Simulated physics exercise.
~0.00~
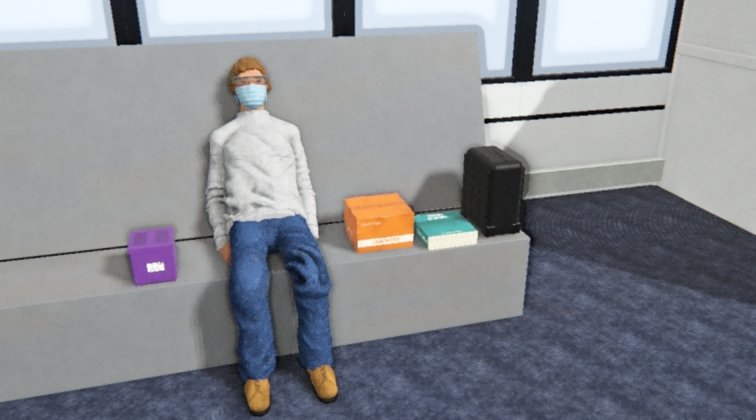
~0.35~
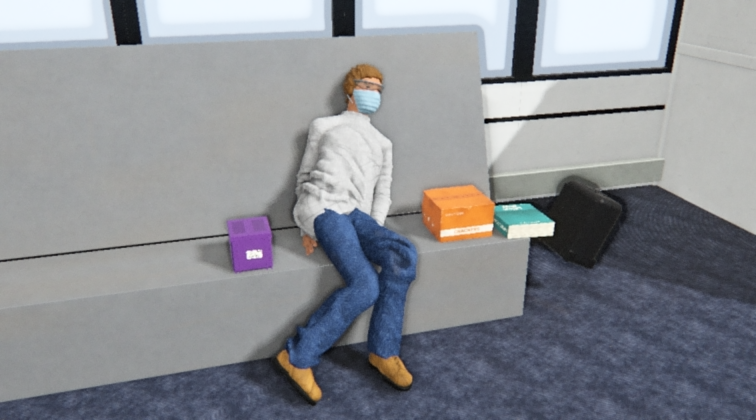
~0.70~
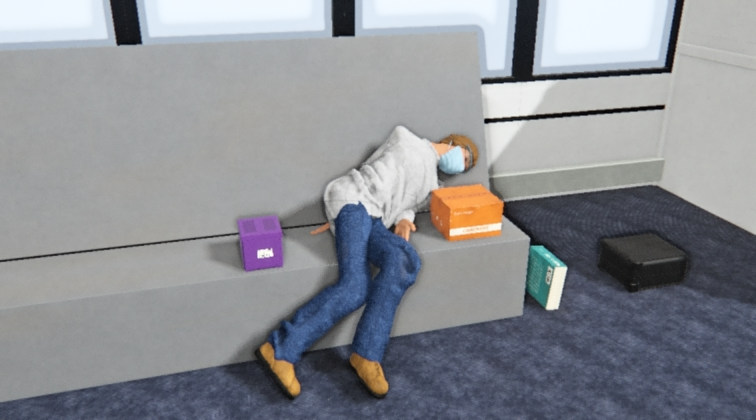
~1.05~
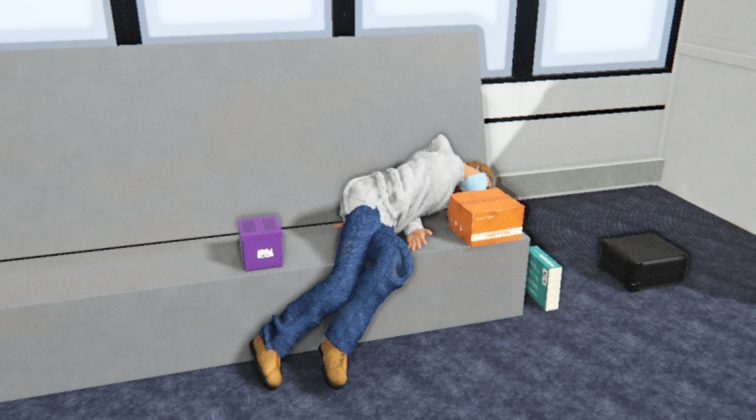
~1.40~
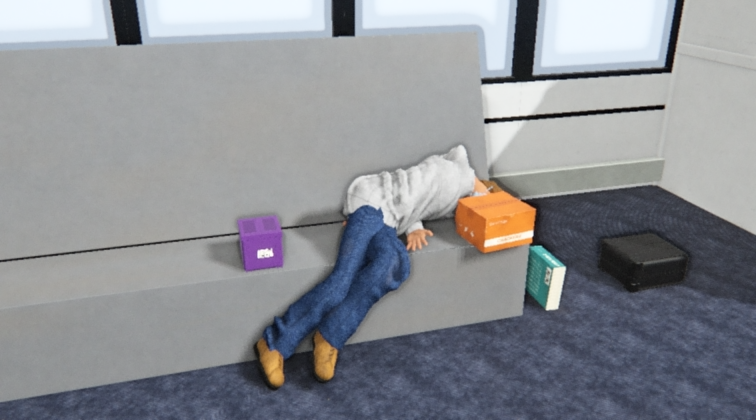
A masked sleeper in a white sweater and jeans sits slumped on a long gray bench, with a purple box on the left and an orange carton, a teal box and a black case on the right. Everything slides rightward together, and the black case tips off the bench end. The sleeper topples sideways toward the orange carton as the teal box drops to the floor and stands on edge against the bench. The black case settles on its side farther off. The sleeper ends slumped over, hips still on the seat, head behind the carton, while the orange and purple boxes stay on.
